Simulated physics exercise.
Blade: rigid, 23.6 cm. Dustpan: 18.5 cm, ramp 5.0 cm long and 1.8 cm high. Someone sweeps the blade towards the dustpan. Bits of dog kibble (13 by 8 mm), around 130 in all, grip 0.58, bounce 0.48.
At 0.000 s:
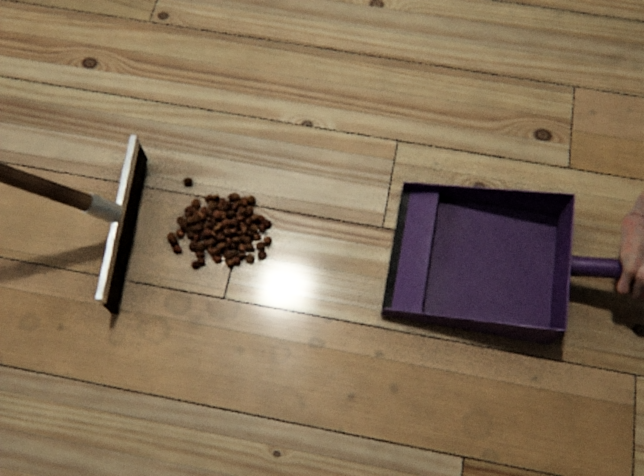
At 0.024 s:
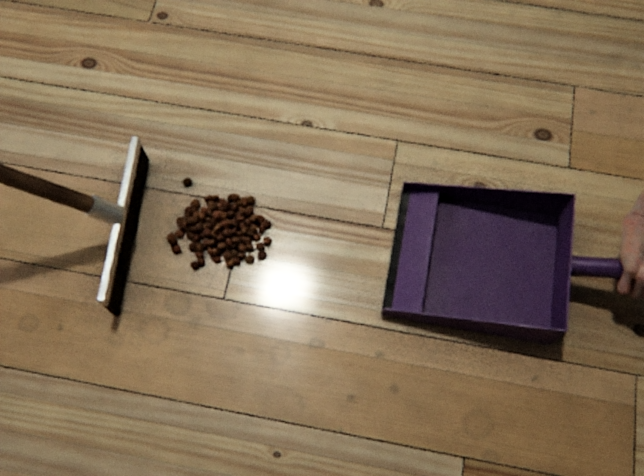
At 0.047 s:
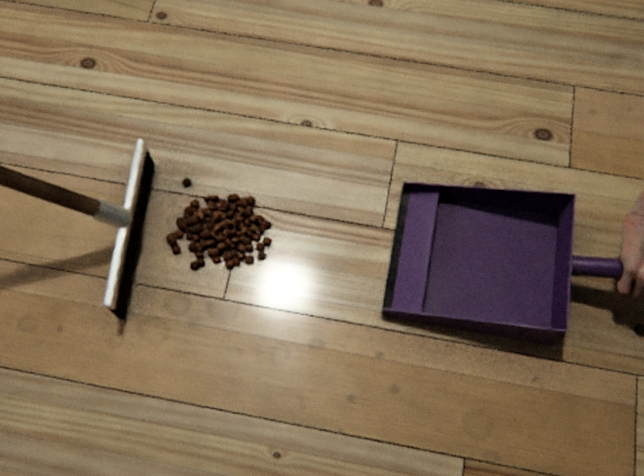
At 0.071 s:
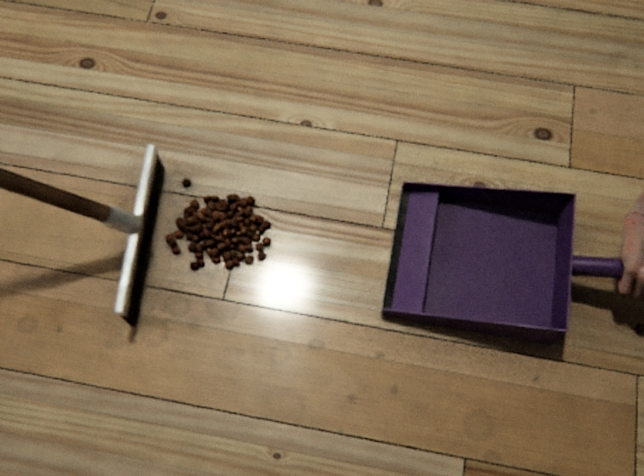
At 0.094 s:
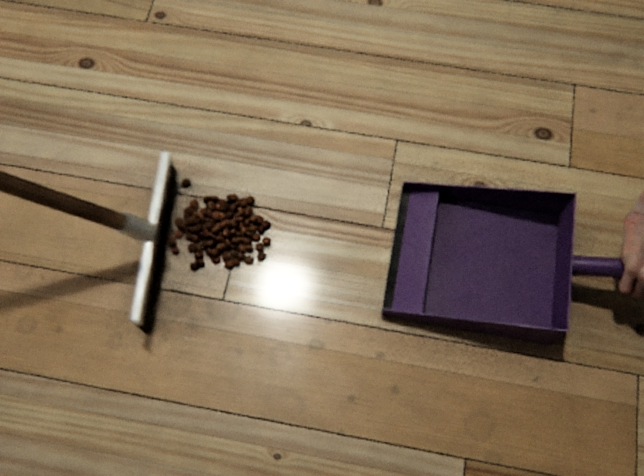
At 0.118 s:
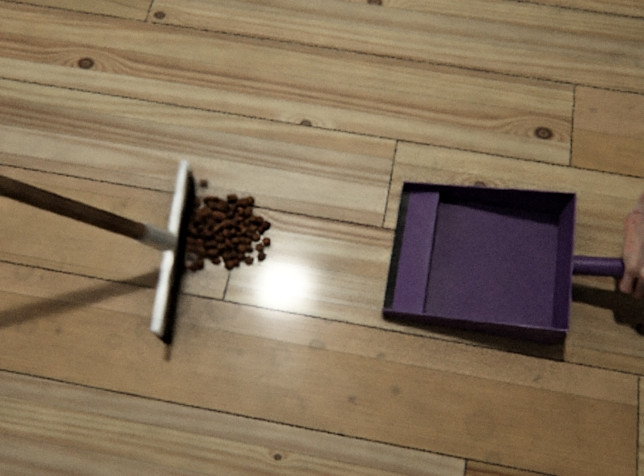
A broom-like blade on a wooden handle slides rightward and slightly downward across a wood floor, reaching a small pile of brown kibble and pushing its left edge, while a hand at the right holds a purple dustpan still.
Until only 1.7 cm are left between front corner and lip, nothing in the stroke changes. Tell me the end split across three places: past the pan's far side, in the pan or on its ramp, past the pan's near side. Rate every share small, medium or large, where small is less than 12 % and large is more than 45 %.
Ratings - far side: Small; pan: Medium; near side: Medium.
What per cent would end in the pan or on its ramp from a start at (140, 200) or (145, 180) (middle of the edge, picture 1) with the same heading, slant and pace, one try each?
35 and 40 per cent, roughly.
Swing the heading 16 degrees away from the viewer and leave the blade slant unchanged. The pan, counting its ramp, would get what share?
50 %.
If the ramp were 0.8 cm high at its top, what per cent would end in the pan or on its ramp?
I'd expect close to 35 per cent.
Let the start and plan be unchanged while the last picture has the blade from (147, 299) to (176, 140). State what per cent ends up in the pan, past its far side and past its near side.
That ends as pan 35, far 20, and near 5.
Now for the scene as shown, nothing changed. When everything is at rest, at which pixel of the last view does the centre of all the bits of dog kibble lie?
Resting centre estimate: Around (388, 276).
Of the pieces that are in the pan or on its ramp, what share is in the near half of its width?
I'd put it near 80 per cent.
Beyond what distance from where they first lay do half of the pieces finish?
Median shift: Approx. 24 cm.
Then, at 0.23 s, middle of the blade 15 cm from the lip; 0 % over the lip, far side 0 %, near side 10 %.
After 0.31 s, middle of the blade 6 cm from the lip; 0 % over the lip, far side 5 %, near side 20 %.
After 0.53 s, middle of the blade 3 cm from the lip; 25 % over the lip, far side 5 %, near side 25 %.
By 1.3 s all is still; far side 5 %, pan 25 %, near side 25 %, in front of the lip or behind the blade 45 %.
